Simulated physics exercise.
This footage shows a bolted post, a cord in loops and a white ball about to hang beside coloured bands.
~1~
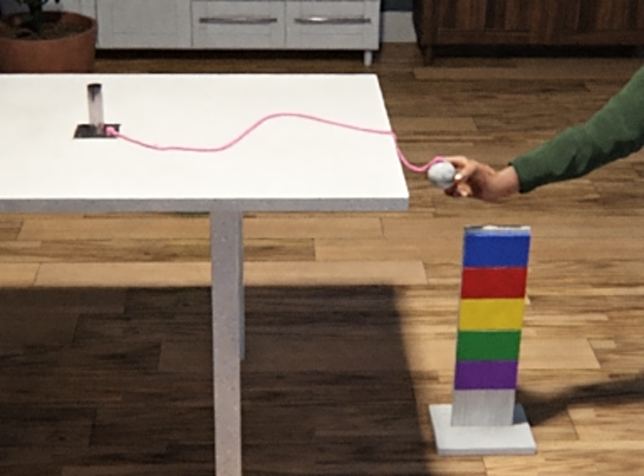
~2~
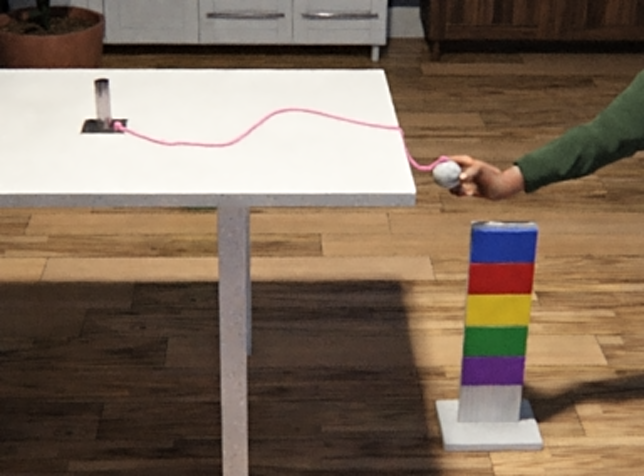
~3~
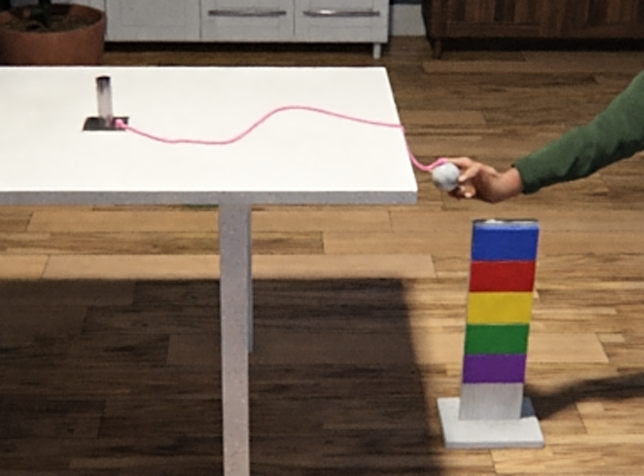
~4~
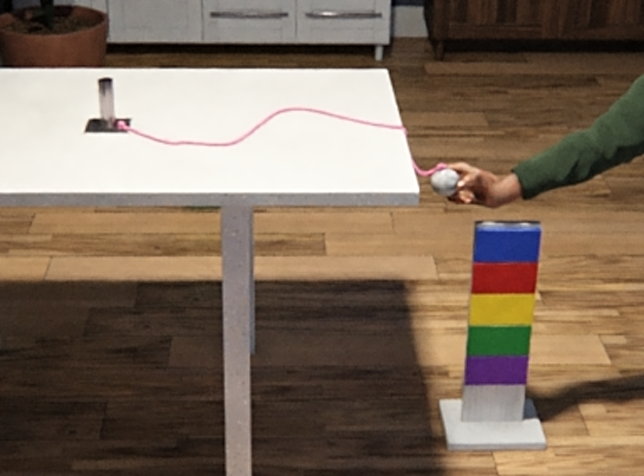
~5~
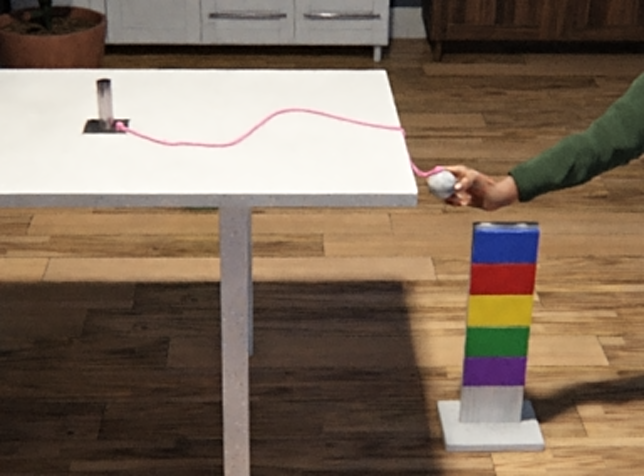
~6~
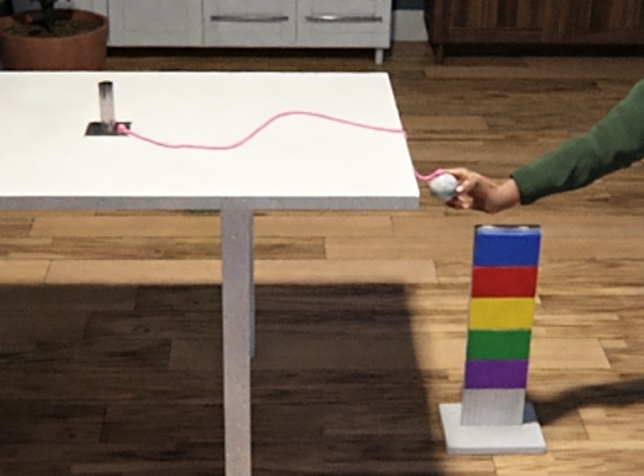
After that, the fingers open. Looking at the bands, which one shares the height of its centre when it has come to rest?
The yellow one shares that height.
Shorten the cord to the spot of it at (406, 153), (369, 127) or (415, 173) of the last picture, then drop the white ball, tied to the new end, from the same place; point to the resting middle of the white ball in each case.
The pixels are (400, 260), (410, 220) and (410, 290), in the order of the tries.
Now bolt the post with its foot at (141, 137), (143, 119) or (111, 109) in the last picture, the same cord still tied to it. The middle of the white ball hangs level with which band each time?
In that order: Green; green; yellow.
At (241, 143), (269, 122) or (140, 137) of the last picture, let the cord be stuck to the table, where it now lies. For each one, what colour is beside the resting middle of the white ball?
It would be red; blue; yellow.
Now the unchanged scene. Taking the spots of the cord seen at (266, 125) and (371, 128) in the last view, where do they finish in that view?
They finish close to (337, 134) and close to (407, 207).
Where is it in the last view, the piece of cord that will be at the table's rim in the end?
(311, 114), approximately.
Soon after, ball near (428, 311); level with yellow.
Then, ball near (361, 310); level with yellow.
Further on, ball near (405, 313); level with yellow.
At rest, ball near (403, 315); level with yellow. Its centre hangs level with the yellow band.
